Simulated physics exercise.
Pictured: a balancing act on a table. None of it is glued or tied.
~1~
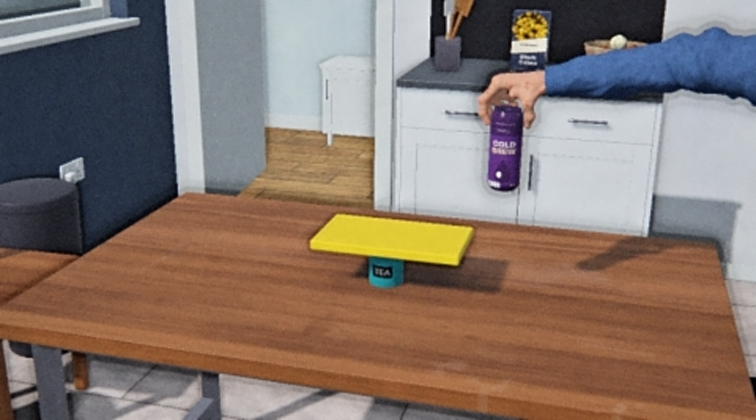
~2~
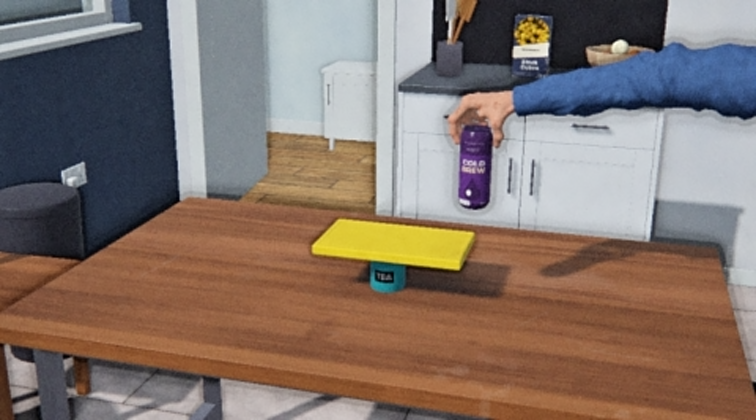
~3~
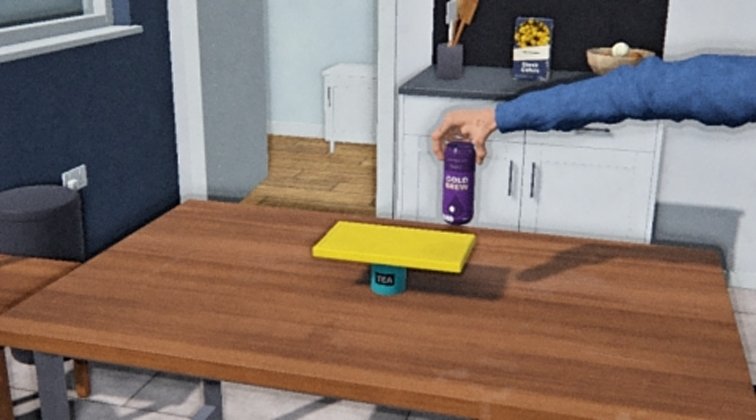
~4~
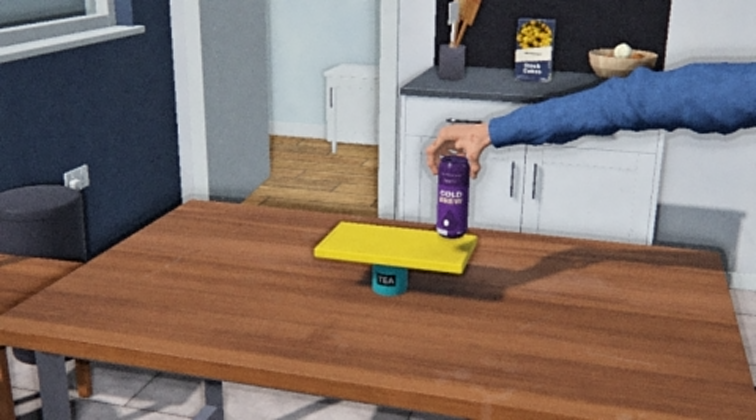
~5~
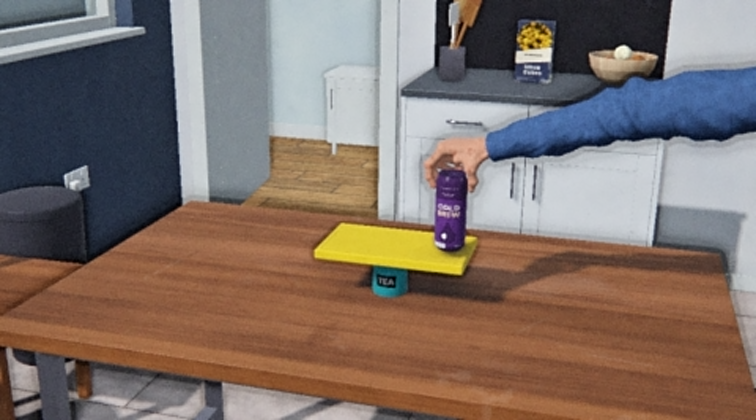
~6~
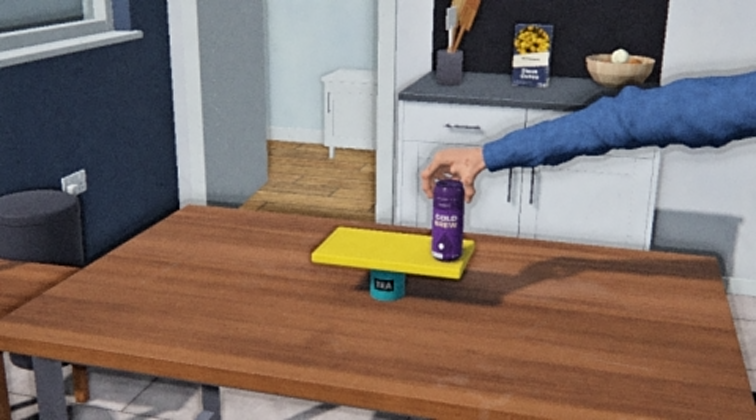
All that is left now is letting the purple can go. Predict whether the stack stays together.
I'd say it doesn't stand firm, sadly.
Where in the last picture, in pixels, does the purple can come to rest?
Look near (521, 298) in the final picture.
Then, 0.30 s on from there, purple can now fallen; yellow lid turned 35° from how it was put.
Then, 0.40 s on from there, yellow lid turned 42° from how it was put.
Then, 0.50 s on from there, yellow lid turned 31° from how it was put.
Then, 1.00 s on from there, yellow lid turned 30° from how it was put.
In the end, fallen, purple can; moved from the start, yellow lid; turquoise jar unmoved. At the end, from the last picture's camera, purple can near (521, 298). The stack loses its balance.
